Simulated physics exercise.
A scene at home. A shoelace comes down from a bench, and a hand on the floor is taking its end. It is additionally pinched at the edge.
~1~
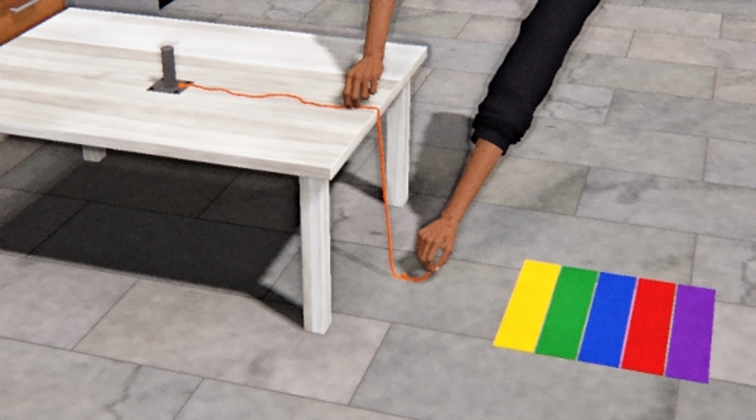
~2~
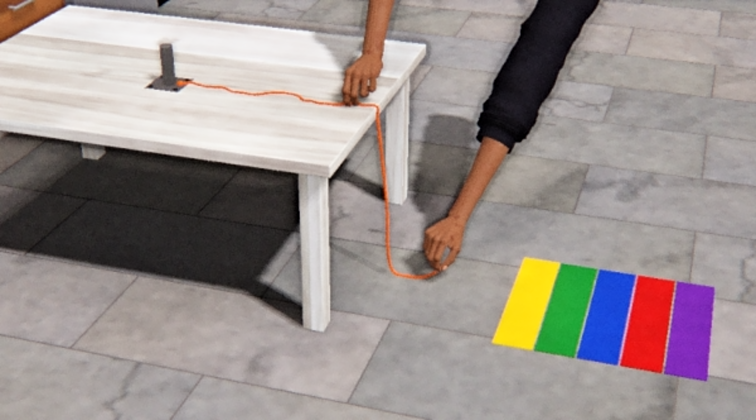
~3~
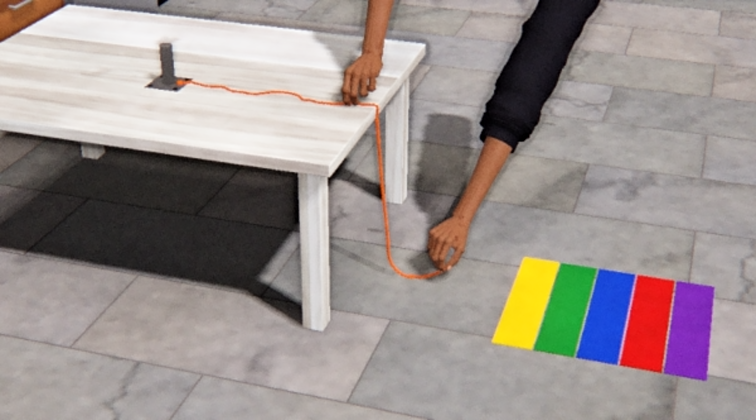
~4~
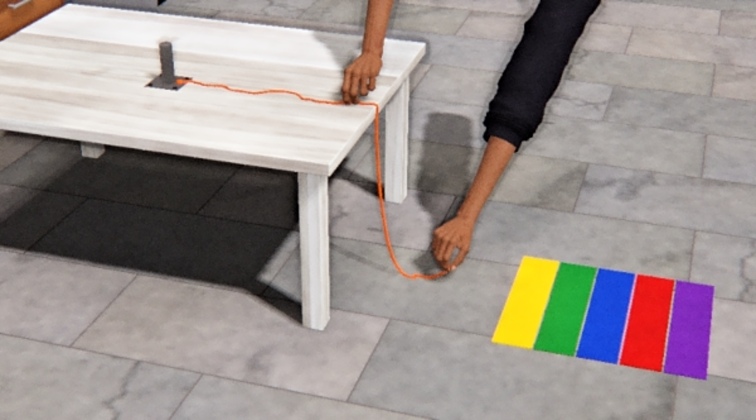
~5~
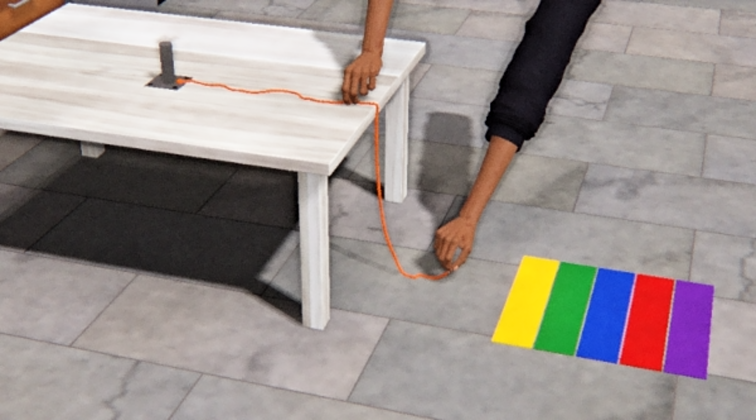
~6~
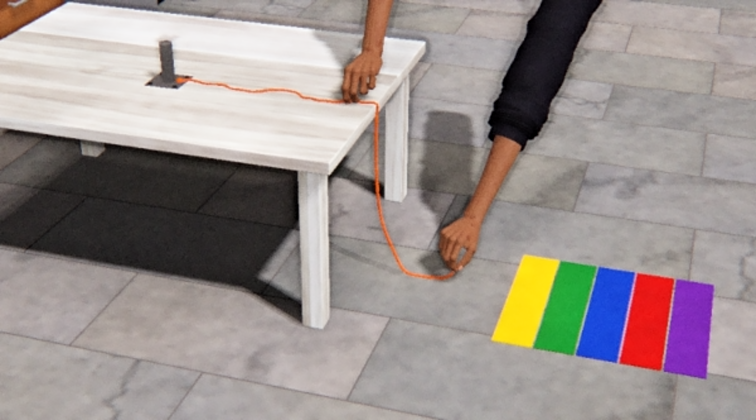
The footage shows an orange shoelace running across a pale wooden bench and down to the floor, pinched at the edge by one hand, while another hand draws its lower end slightly right, near yellow, green, blue, red and purple stripes.
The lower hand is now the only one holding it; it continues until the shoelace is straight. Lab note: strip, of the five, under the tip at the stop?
Green.
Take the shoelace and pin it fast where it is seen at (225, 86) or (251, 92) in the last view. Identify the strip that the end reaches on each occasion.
Green; green.
Soon after, end near (500, 276); short of the strips.
After that, end near (544, 283); over yellow.
At the stop, end near (570, 287); over green. It halts on the green strip.
